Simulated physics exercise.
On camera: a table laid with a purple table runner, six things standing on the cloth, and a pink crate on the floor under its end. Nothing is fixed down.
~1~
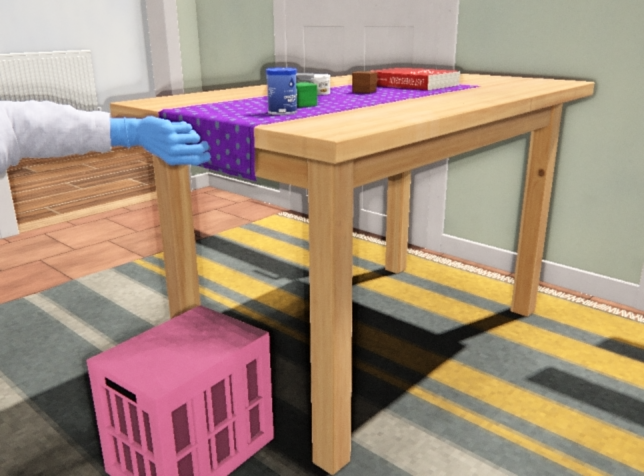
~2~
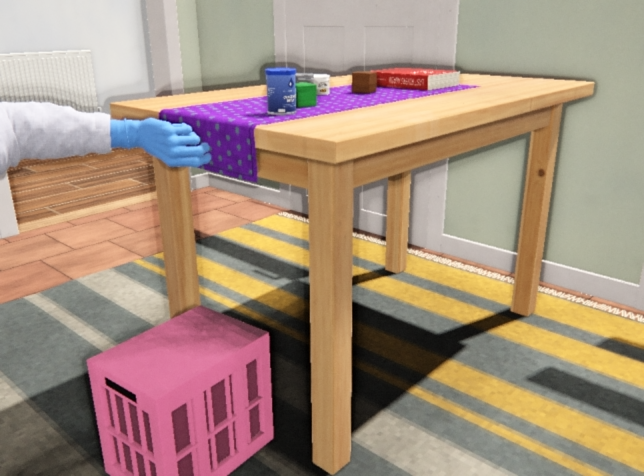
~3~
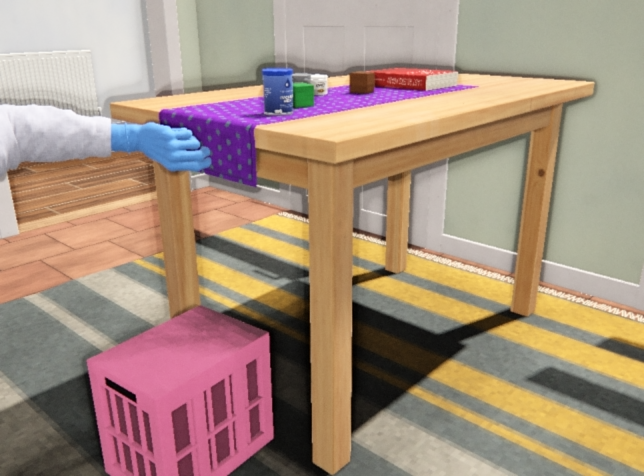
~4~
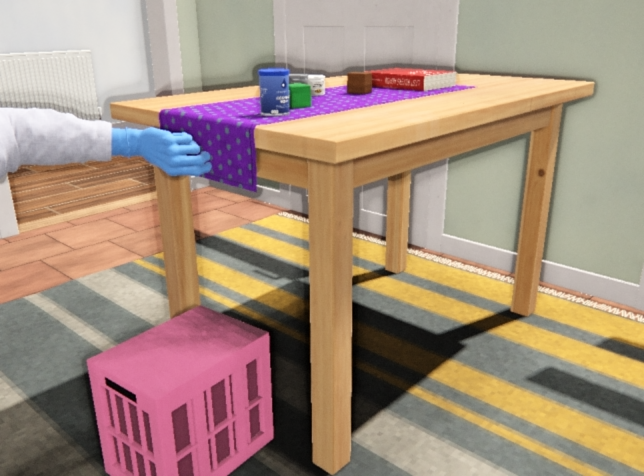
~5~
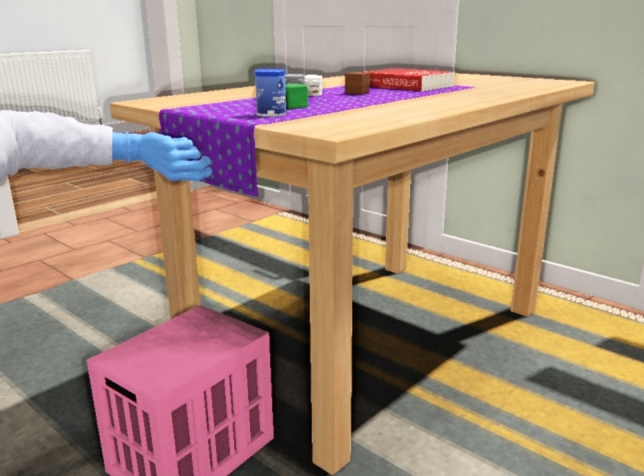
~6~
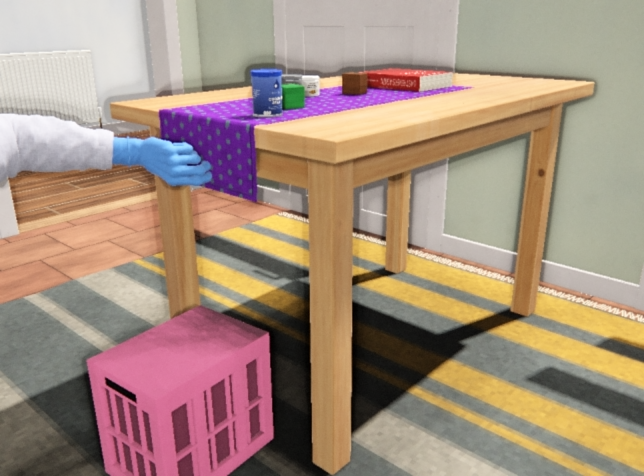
At first, a blue-gloved hand grips the hanging end of a purple runner on a wooden table, where a blue can, a red book and other small items stand above a pink crate. The hand draws the cloth slightly down, its hem lowering as the items shift slightly left with it.
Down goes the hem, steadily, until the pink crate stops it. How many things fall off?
The table loses three.
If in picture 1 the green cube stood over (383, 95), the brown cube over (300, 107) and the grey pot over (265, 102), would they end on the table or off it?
The green cube does not fall; the brown cube comes down; the grey pot falls.
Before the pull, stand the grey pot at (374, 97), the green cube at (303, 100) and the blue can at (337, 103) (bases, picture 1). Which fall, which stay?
The grey pot does not fall; the green cube is carried off; the blue can is carried off.
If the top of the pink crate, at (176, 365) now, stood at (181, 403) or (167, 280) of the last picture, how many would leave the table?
Then 4 and 1.
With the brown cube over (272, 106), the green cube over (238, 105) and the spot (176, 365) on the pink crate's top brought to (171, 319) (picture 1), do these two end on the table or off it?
The brown cube comes down; the green cube is carried off.
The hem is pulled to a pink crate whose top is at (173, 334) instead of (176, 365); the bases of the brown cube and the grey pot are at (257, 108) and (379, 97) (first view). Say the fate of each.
The brown cube comes down; the grey pot remains up.
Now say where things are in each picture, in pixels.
The first frame shows hem (256, 181); blue can (281, 69); green cube (302, 84); grey pot (303, 74); white pot (320, 76); brown cube (365, 72); top of the crate (176, 365).
The second frame shows hem (257, 182); blue can (281, 69).
The third frame shows hem (256, 187); green cube (299, 84).
The fourth frame shows hem (256, 192); grey pot (297, 75); top of the crate (176, 365).
The fifth frame shows hem (258, 197); white pot (311, 77).
The sixth frame shows hem (257, 202); blue can (266, 71); green cube (289, 86); grey pot (291, 75); white pot (308, 77); brown cube (355, 73).
Soon after, hem near (210, 246); blue can gone.
After that, hem near (213, 308); blue can and green cube gone.
In the end, hem on the crate; blue can, green cube and grey pot gone. The count of fallen things is three.
